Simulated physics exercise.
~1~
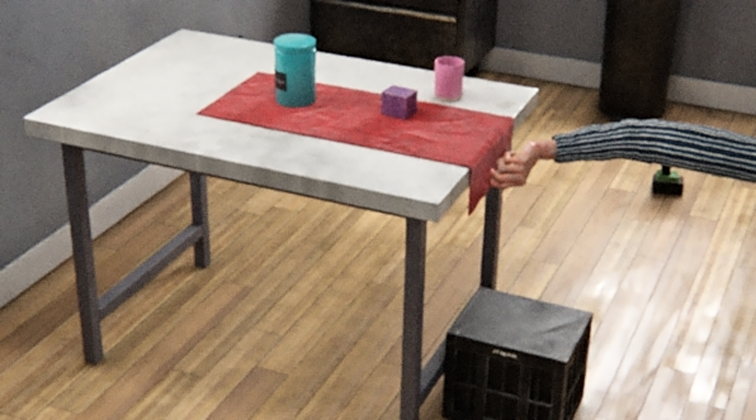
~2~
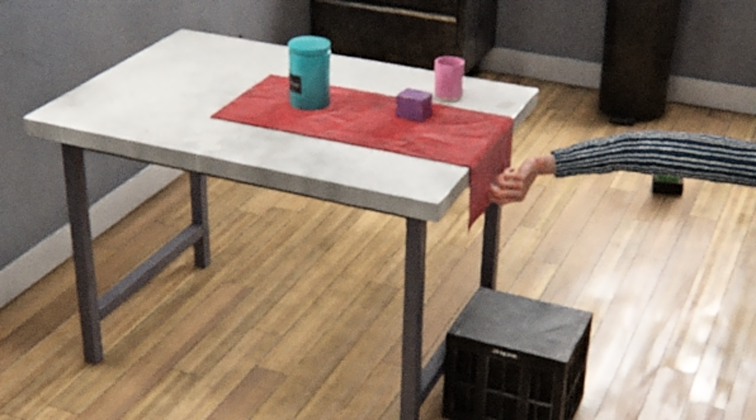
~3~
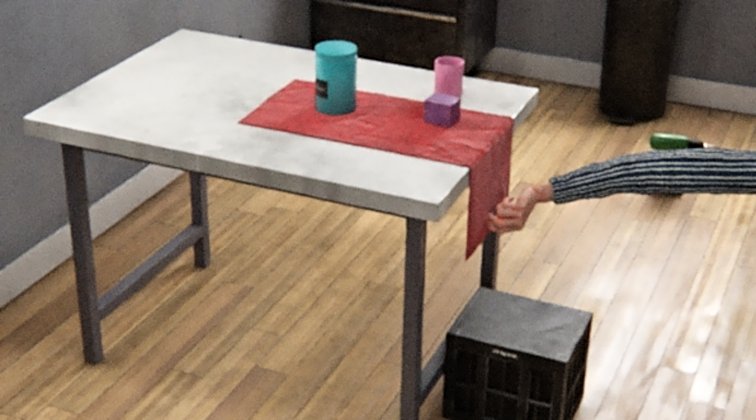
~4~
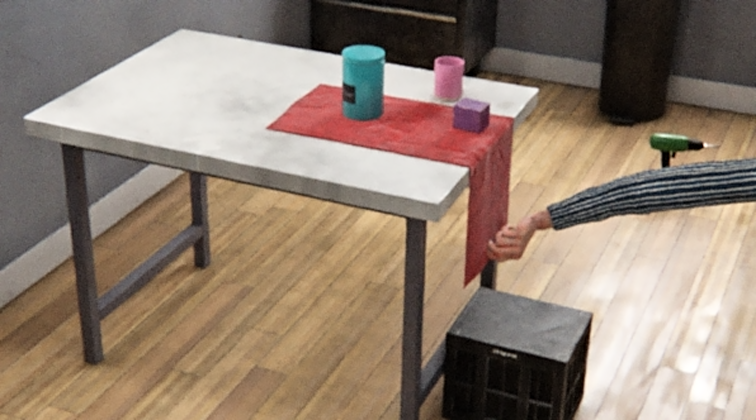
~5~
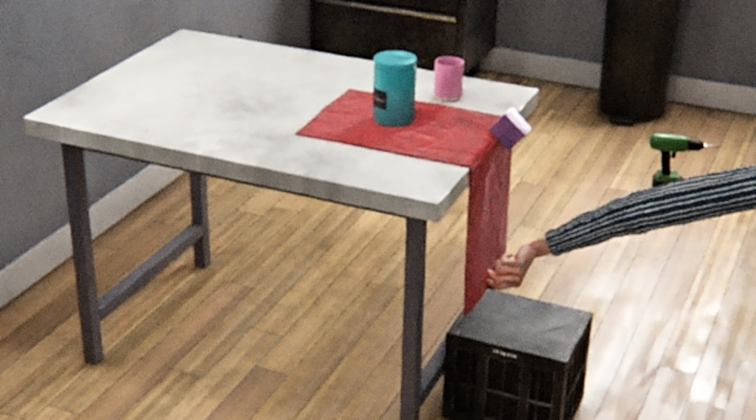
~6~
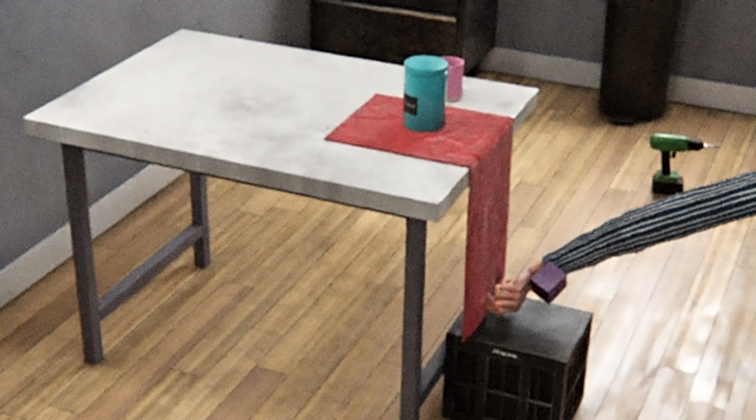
A hand in a striped sleeve steadily pulled a red runner down off the right end of a table, carrying a turquoise canister along upright and tipping a purple block over the edge, while the pink mug stayed put on the table.
